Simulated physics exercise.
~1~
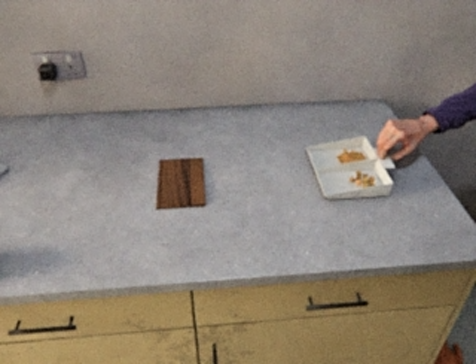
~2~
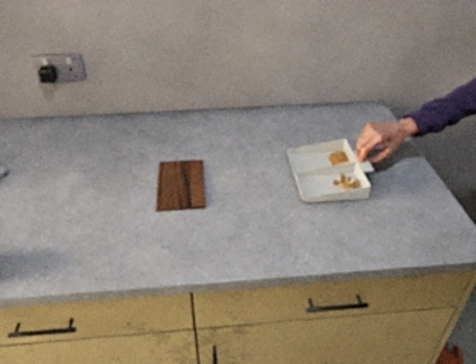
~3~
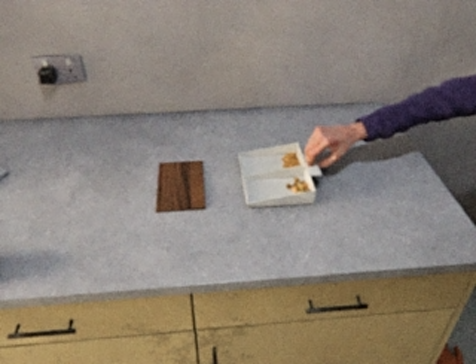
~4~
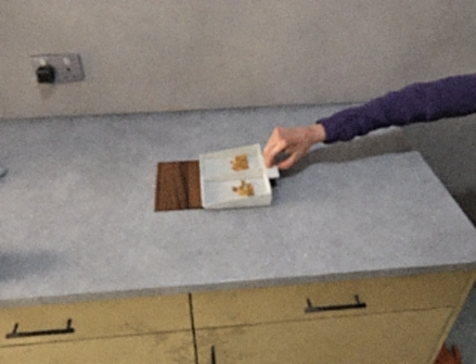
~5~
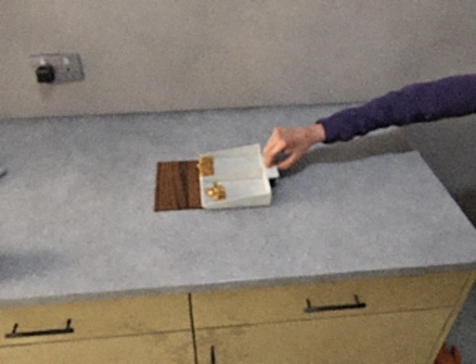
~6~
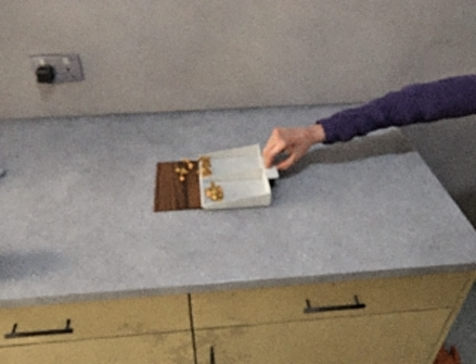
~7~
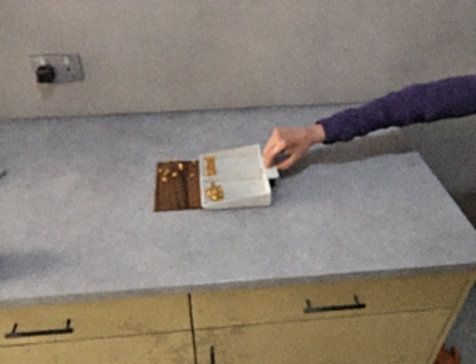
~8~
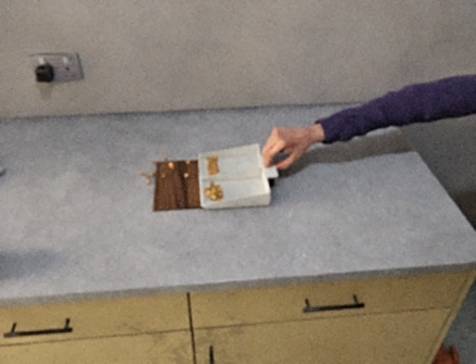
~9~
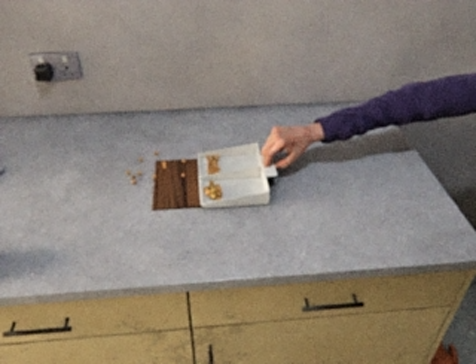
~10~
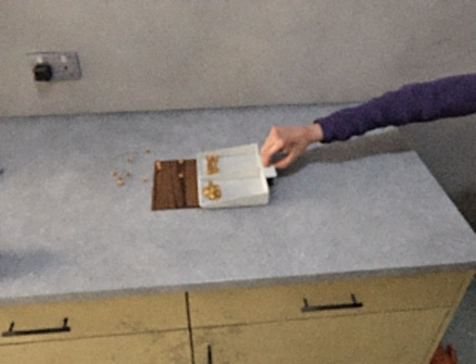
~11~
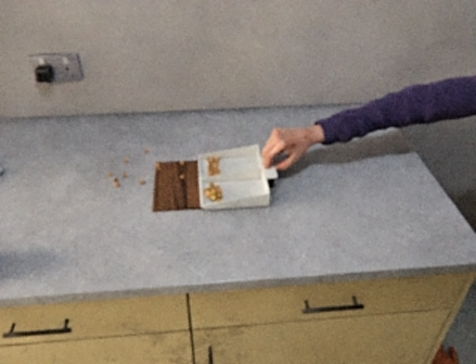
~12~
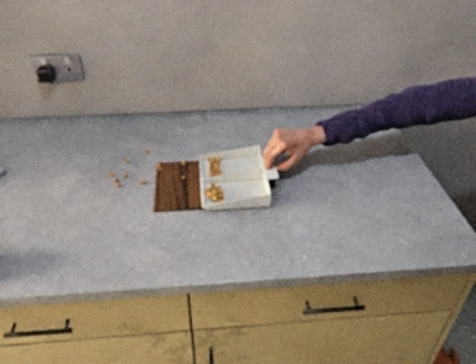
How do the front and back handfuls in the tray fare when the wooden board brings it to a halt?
The front handful slides up to the low rim and is held inside the tray. The back handful partly spills over, with some pieces scattering across the board and onto the worktop while the rest stay in the tray.
The clip opens on a grey worktop where a hand in a purple sleeve holds a white divided tray, with small golden-brown pieces in its front and back sections. The hand pushes the tray left towards a flat, dark wooden board. The tray stops against the board's edge, and both handfuls slide on towards the tray's low left rim. The front handful stays inside, but some of the back pieces go over the rim and skitter across the wood. Several come to rest scattered on the worktop beyond, while the hand stays on the halted tray.
